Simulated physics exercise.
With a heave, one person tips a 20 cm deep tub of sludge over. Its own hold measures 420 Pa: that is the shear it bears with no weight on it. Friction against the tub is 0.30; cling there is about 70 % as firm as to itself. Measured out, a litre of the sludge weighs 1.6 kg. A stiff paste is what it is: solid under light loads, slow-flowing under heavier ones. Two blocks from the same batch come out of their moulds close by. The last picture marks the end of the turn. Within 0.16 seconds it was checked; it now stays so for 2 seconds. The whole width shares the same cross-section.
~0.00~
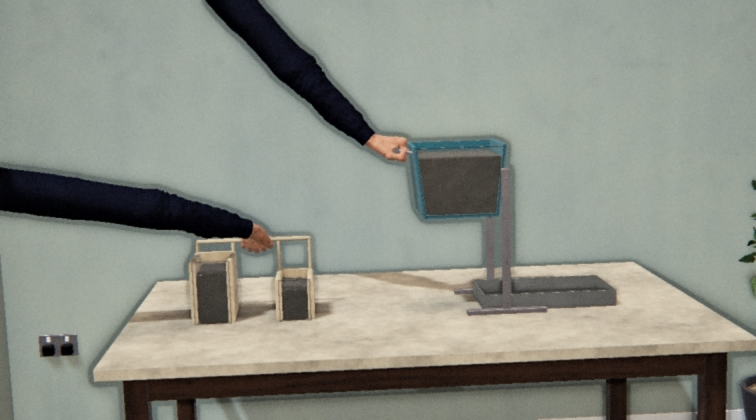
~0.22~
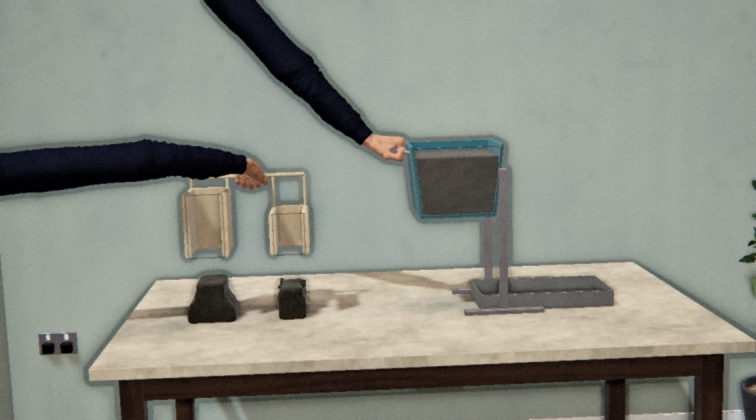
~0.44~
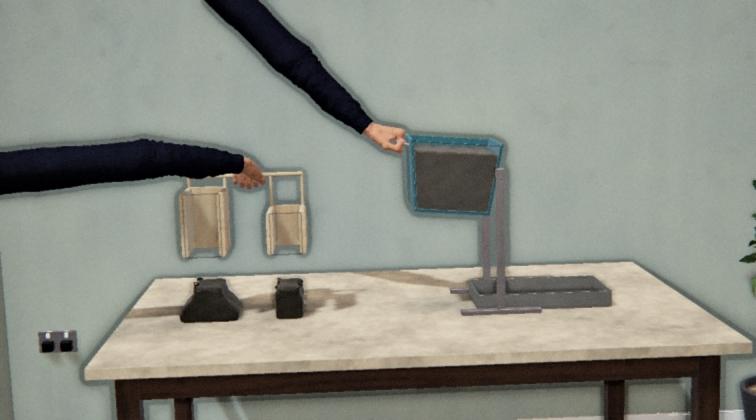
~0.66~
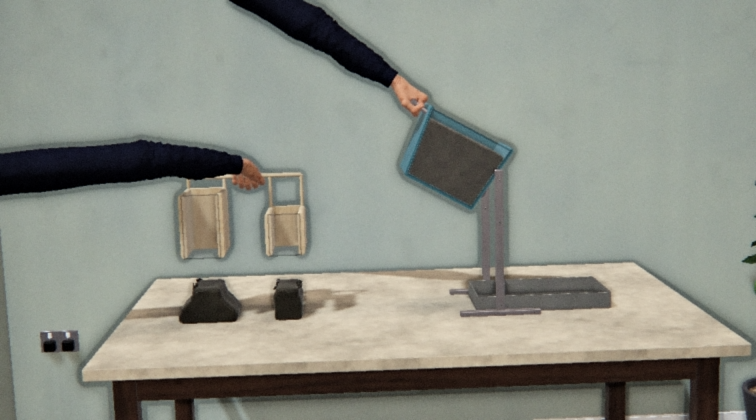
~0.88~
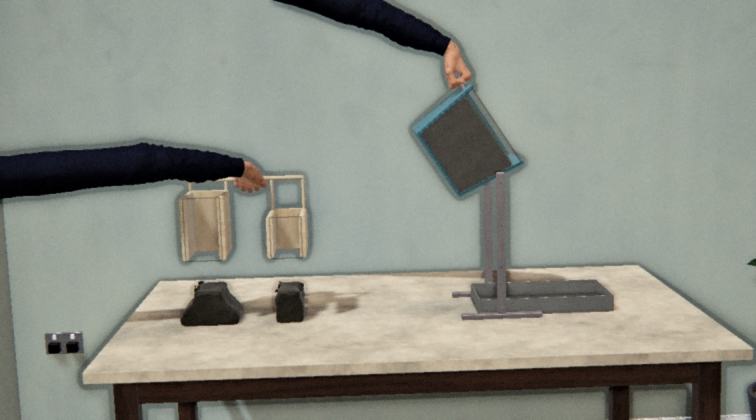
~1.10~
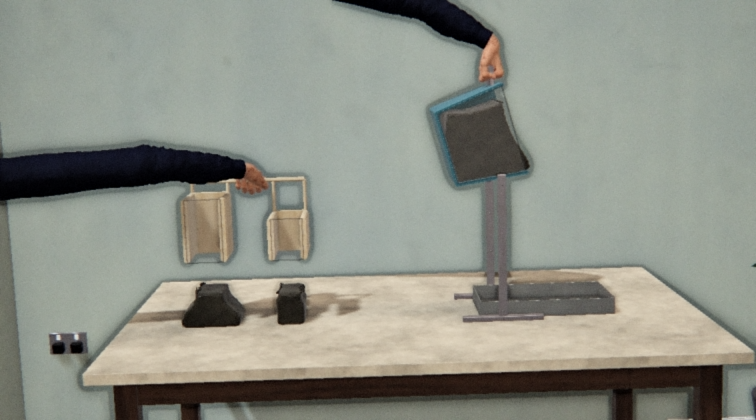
Two pale moulds are lifted by a hand off two dark blocks, which sag, the left one more; then another hand raises the left side of a blue-edged tub of dark sludge, tilting it steeply rightward above a stand.
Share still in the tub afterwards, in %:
Around 57 %.
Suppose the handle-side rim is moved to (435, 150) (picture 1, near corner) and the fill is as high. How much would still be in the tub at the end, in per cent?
Near 80 per cent.
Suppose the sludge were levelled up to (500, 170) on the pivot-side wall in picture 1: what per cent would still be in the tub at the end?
Then about 85 %.
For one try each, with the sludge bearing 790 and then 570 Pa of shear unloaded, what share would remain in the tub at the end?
It'd be some 100 percent the first time and some 70 percent the second.
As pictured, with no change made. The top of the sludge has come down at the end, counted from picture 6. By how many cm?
The top ends up some 9 cm below its level in the last picture.
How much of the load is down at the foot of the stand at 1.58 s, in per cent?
Roughly 14 per cent.
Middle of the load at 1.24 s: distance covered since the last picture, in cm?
It has moved around 4 centimetres.
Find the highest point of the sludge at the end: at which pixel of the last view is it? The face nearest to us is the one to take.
I'd point to somewhere around (486, 136).
After 1.24 s, the tub is at 75 degrees and holds 85 %.
After 1.41 s, the tub is at 75 degrees and holds 66 %.
After 1.58 s, the tub is at 75 degrees and holds 58 %.
After 1.75 s, the tub is at 75 degrees and holds 57 %.
After 3.10 s, the tub is at 75 degrees and holds 57 %.
